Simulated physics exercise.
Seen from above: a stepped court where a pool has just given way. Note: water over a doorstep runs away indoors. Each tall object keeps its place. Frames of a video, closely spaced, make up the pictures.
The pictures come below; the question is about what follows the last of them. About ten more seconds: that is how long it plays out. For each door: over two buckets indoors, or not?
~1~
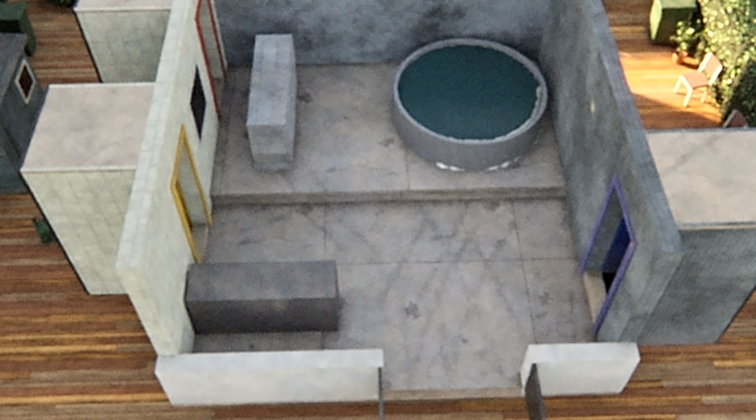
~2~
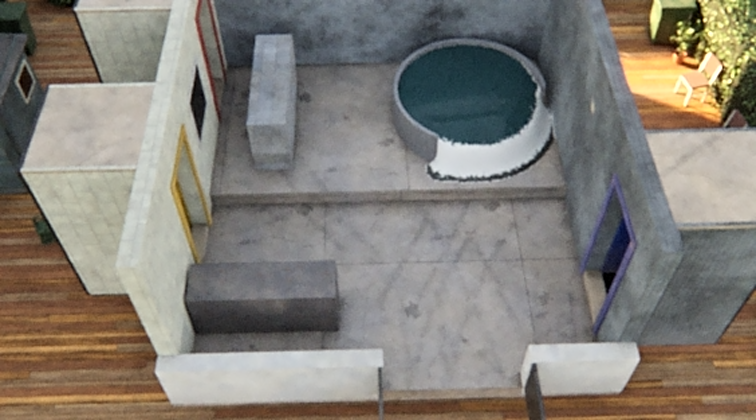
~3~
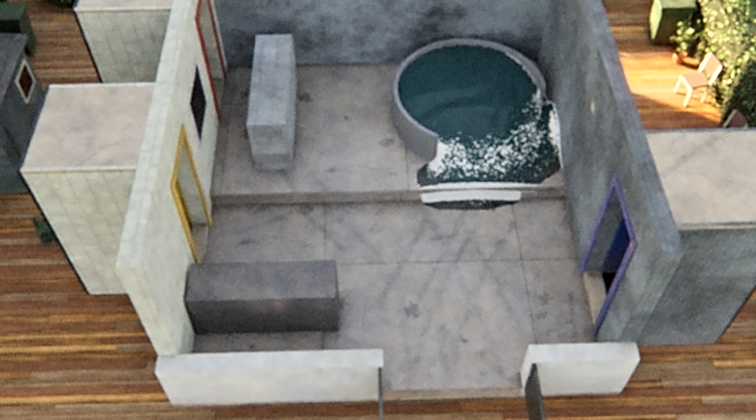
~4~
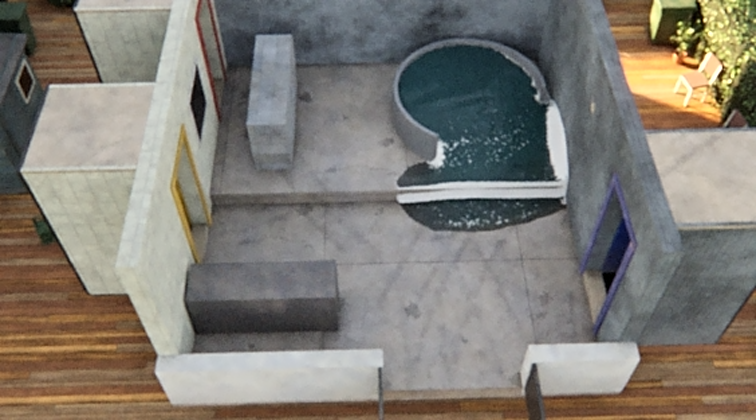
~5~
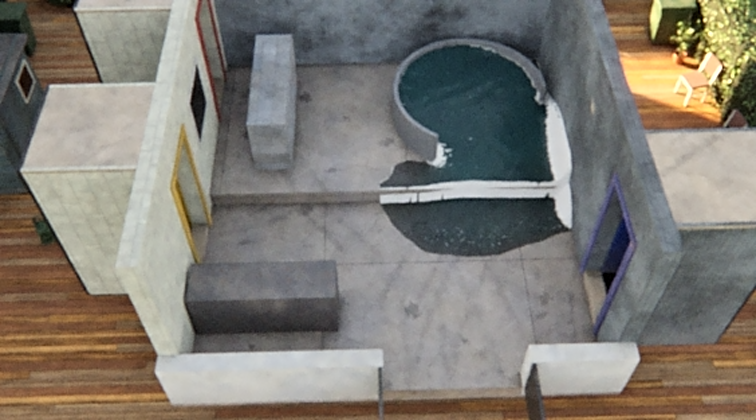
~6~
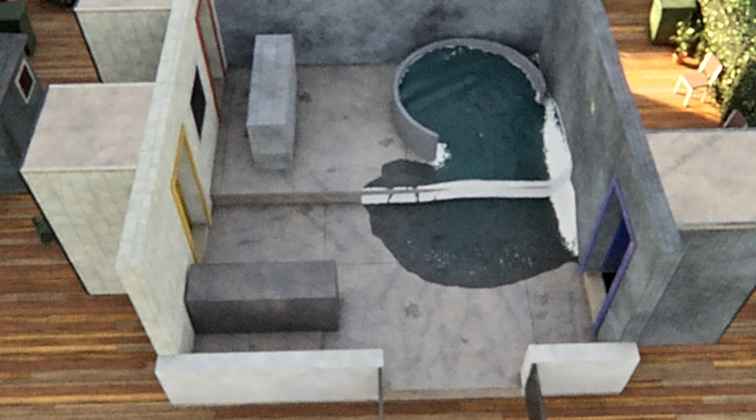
Outcome: The red door is going to be at or under the line, the yellow door is going to be at or under the line, the blue door is going to be over the line.
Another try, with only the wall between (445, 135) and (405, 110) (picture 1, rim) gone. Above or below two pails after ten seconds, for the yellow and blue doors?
The yellow door tops the mark and the blue door stays below the mark.
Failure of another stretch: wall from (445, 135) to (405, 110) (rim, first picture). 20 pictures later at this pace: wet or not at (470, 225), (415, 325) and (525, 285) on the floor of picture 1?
Untouched, soaked, untouched.
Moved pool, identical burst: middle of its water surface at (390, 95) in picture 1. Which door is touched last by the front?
That would be the red-painted one, I think.
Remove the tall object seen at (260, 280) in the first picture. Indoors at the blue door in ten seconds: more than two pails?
Taking each in turn: The blue door comes in over.
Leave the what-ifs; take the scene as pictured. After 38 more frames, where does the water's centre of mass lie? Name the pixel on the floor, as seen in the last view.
Somewhere around (428, 242) in the last view.
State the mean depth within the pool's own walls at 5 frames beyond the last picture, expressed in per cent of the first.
Estimate: Close to 56 %.
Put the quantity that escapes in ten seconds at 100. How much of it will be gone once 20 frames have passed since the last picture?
Near 45 in a hundred, I reckon.
A moment on, water covers 45 % of the floor; the red door not reached, the yellow door not reached, the blue door wet at the sill, nothing in.
Next, water covers 45 % of the floor; the red door not reached, the yellow door not reached, the blue door wet at the sill, nothing in.
Then, water covers 50 % of the floor; the red door not reached, the yellow door not reached, the blue door under two buckets in.
Later, water covers 65 % of the floor; the red door not reached, the yellow door wet at the sill, nothing in, the blue door over two buckets in.
In the end, water covers 70 % of the floor; the red door wet at the sill, nothing in, the yellow door wet at the sill, nothing in, the blue door over two buckets in.
